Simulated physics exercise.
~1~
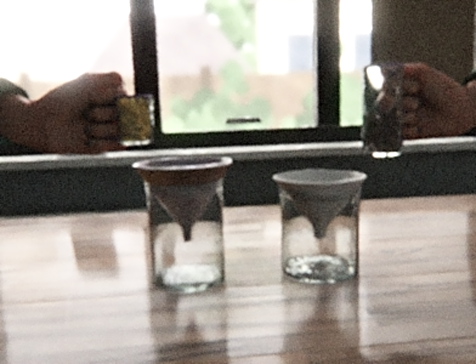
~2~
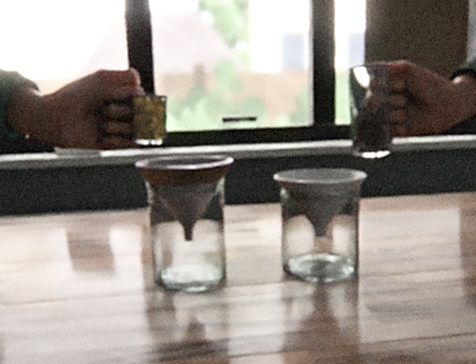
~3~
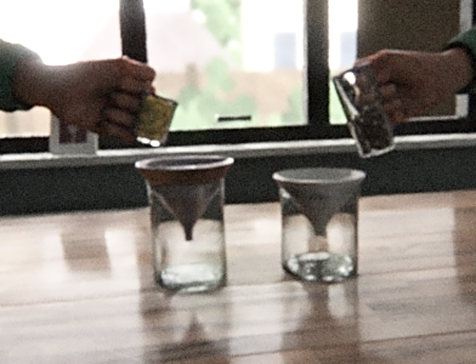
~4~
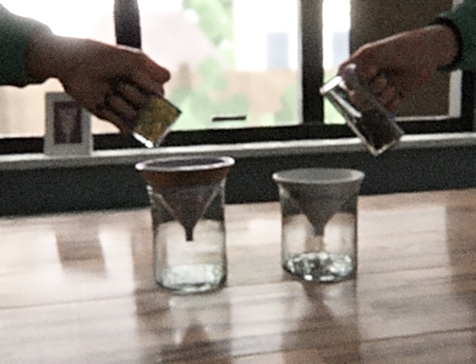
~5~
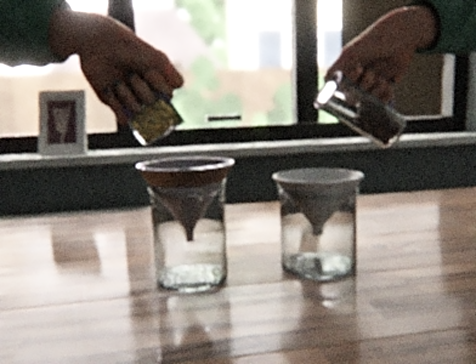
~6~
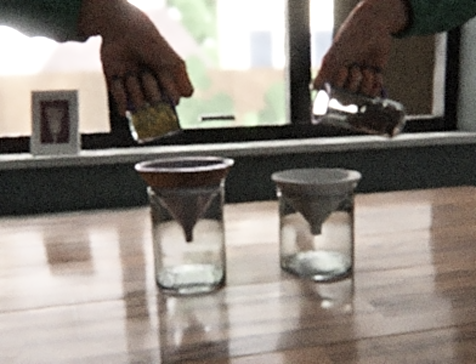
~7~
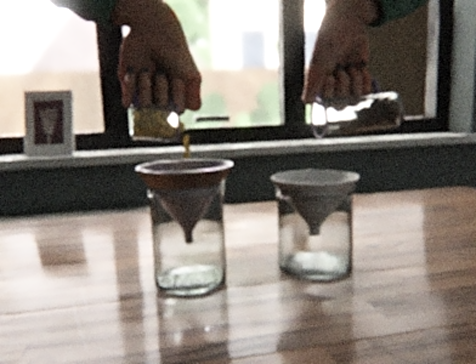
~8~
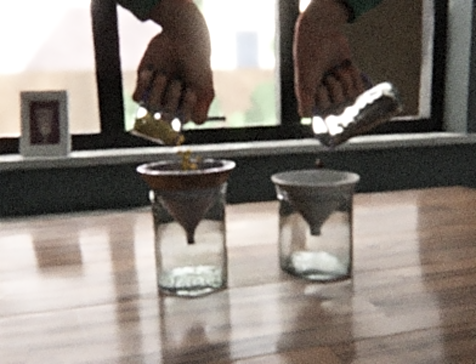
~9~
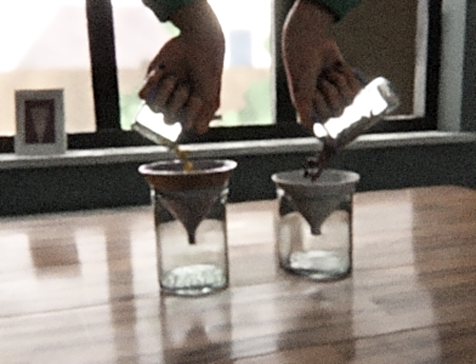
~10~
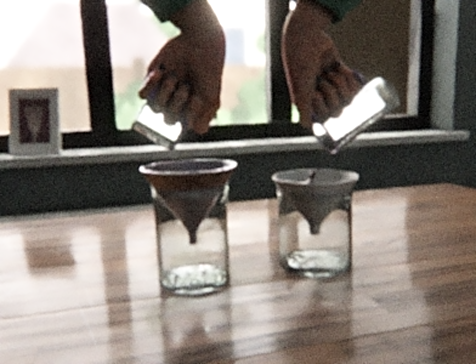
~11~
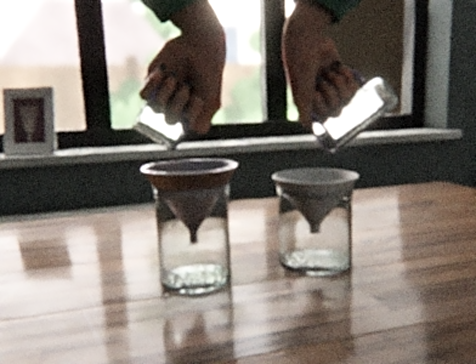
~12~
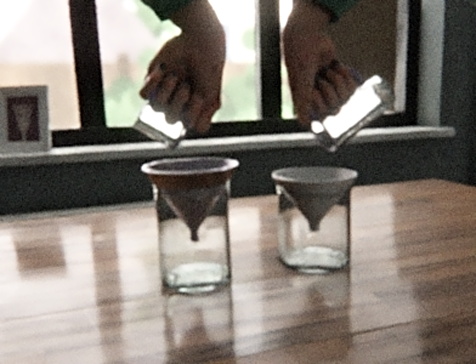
Two hands tip small cups into funnels on two jars, and both funnels jam.
